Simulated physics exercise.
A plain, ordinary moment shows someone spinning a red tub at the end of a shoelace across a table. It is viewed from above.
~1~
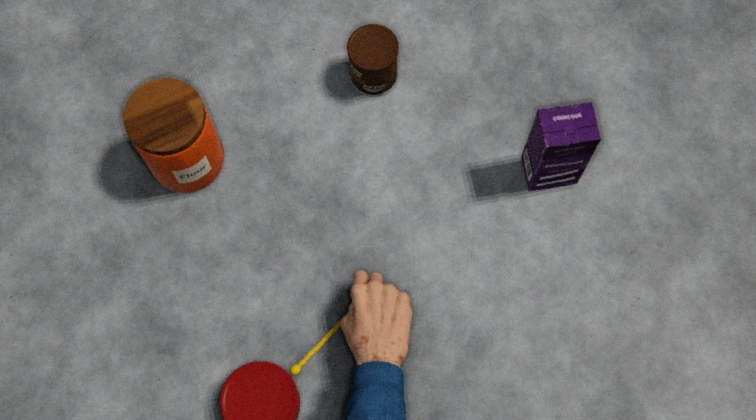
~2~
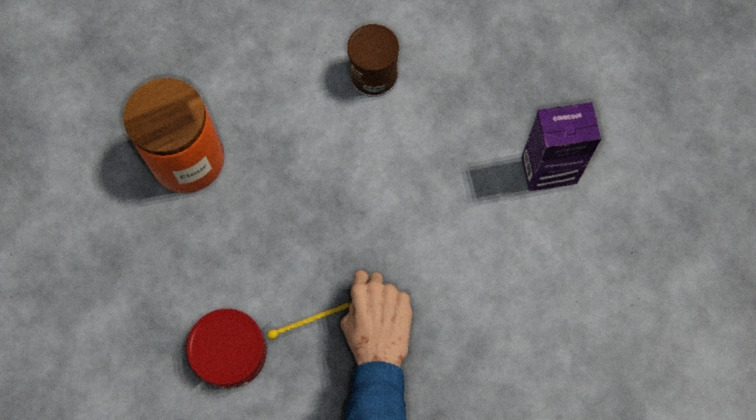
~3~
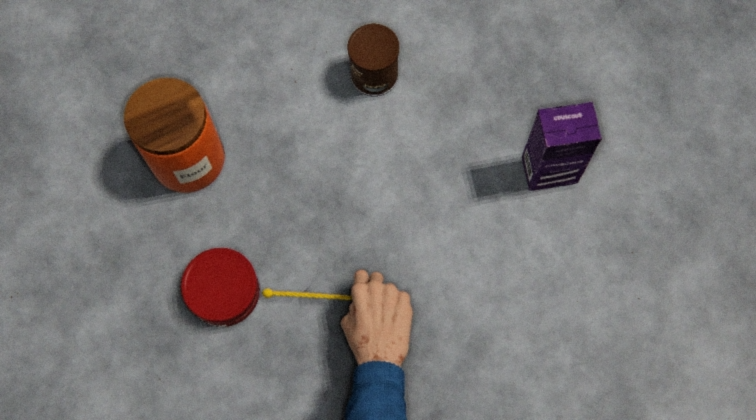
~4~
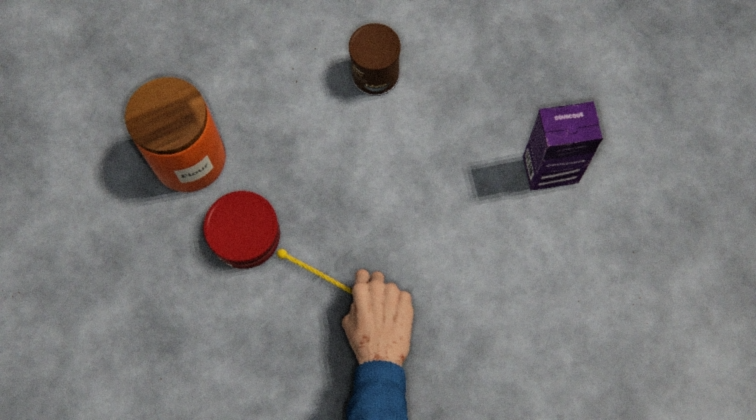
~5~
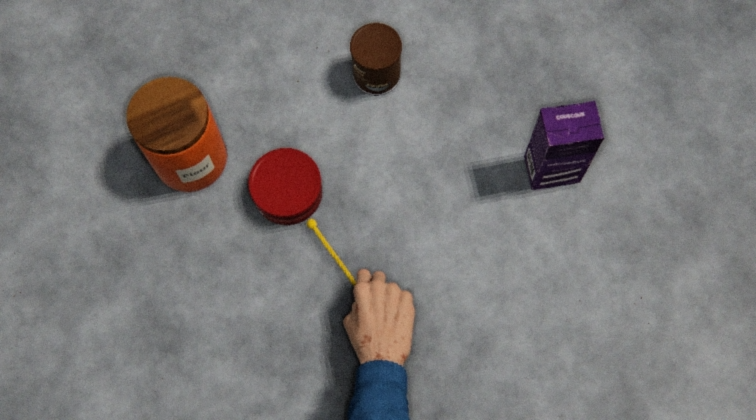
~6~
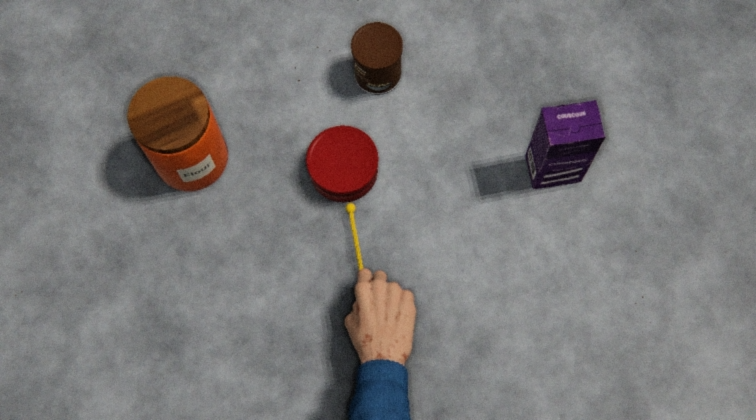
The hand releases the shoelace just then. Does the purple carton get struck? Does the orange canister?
The purple carton does get struck. The orange canister does not get struck.
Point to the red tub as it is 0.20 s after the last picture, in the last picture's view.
About (537, 157).
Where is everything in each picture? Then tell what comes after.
Red tub (259, 400); purple carton (569, 124); orange canister (163, 114); brown tin (373, 47), in the first picture.
Red tub (225, 346), in the second picture.
Red tub (219, 283), in the third picture.
Red tub (240, 225), in the fourth picture.
Red tub (285, 182), in the fifth picture.
Red tub (342, 158); purple carton (574, 122); orange canister (168, 112); brown tin (377, 45); going round clockwise, in the sixth picture.
Then, 0.08 s on from there, tub near (460, 161).
Then, 0.20 s on from there, tub near (537, 157); purple carton pushed aside.
In the end, tub near (563, 152); purple carton pushed aside. The purple carton gets hit and the orange canister escapes it.
